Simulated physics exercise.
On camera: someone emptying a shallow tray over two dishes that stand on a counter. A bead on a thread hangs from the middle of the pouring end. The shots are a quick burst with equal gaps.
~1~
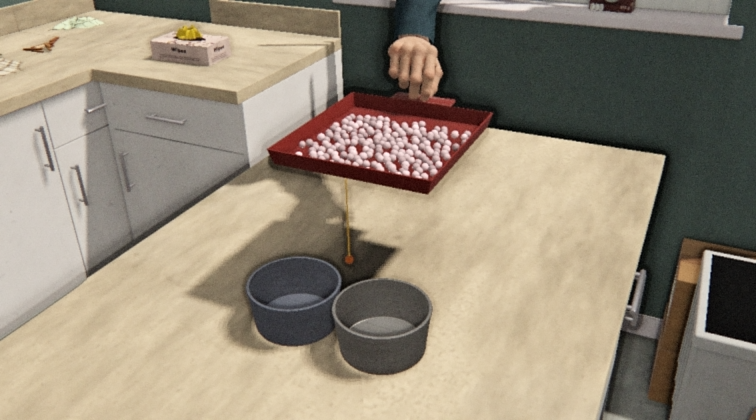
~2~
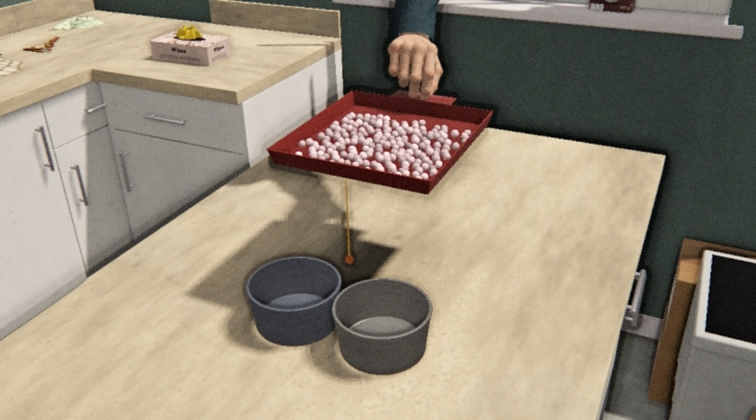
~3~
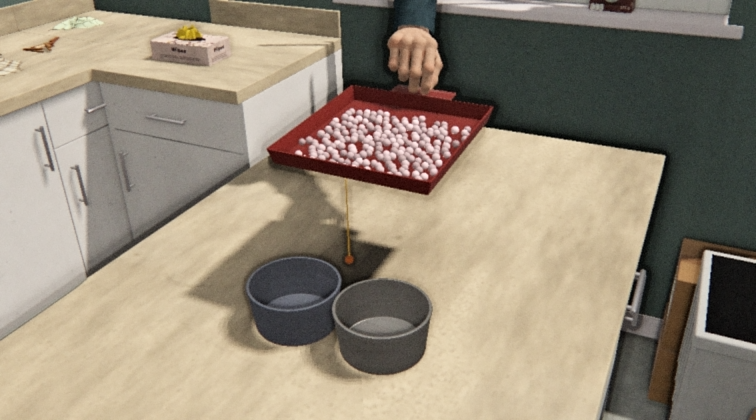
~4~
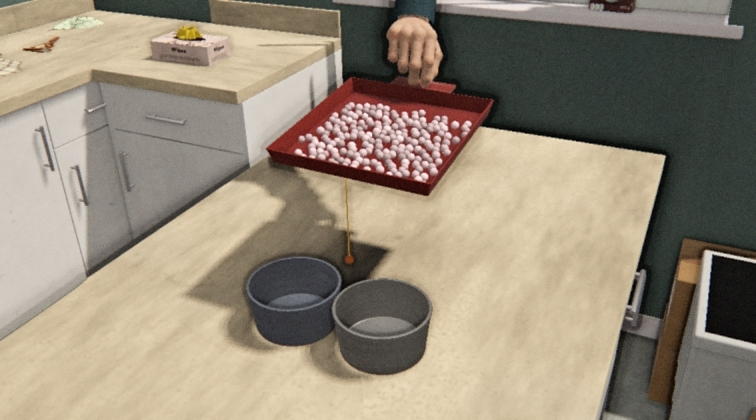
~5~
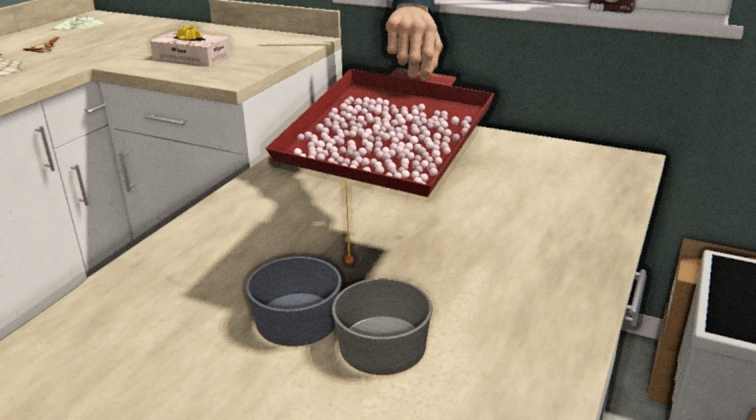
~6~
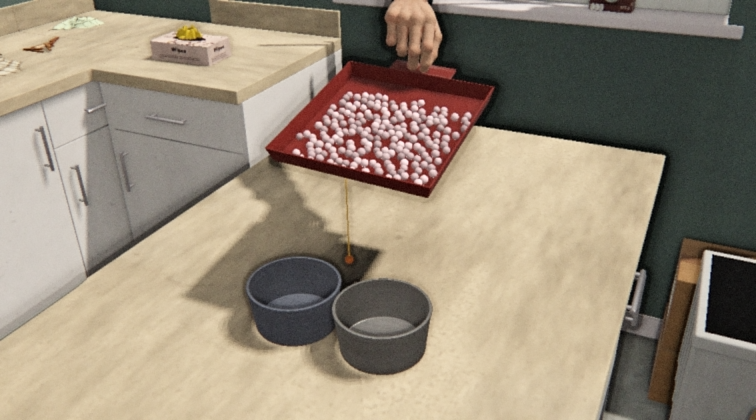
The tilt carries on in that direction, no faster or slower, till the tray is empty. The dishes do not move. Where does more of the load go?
The right-hand dish gets more.
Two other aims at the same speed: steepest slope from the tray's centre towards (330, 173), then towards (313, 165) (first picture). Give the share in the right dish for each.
Near 10 % and 0 %.
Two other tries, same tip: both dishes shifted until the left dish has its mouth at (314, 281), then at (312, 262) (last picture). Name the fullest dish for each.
In turn: The dish on the right; the right one.
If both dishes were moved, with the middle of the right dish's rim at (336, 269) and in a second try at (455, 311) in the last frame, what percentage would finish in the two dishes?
Roughly 10 per cent, and 80 per cent.
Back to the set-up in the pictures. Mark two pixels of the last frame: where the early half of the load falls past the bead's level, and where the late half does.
Early half (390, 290), late half (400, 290).
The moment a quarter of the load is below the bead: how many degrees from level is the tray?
At some 75 degrees.
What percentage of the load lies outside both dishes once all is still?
It comes to 20 per cent or so.
Soon after the last picture, tray tipped steeply; all on the tray.
A little later, tray tipped right over; a small part on the tray; about half in the right dish; a small part in the left dish; a small part outside both; about a quarter in the air.
Later still, tray tipped past a quarter turn; most in the right dish; a small part in the left dish; about a quarter outside both.
At rest, tray tipped past a quarter turn; most in the right dish; a small part in the left dish; about a quarter outside both.
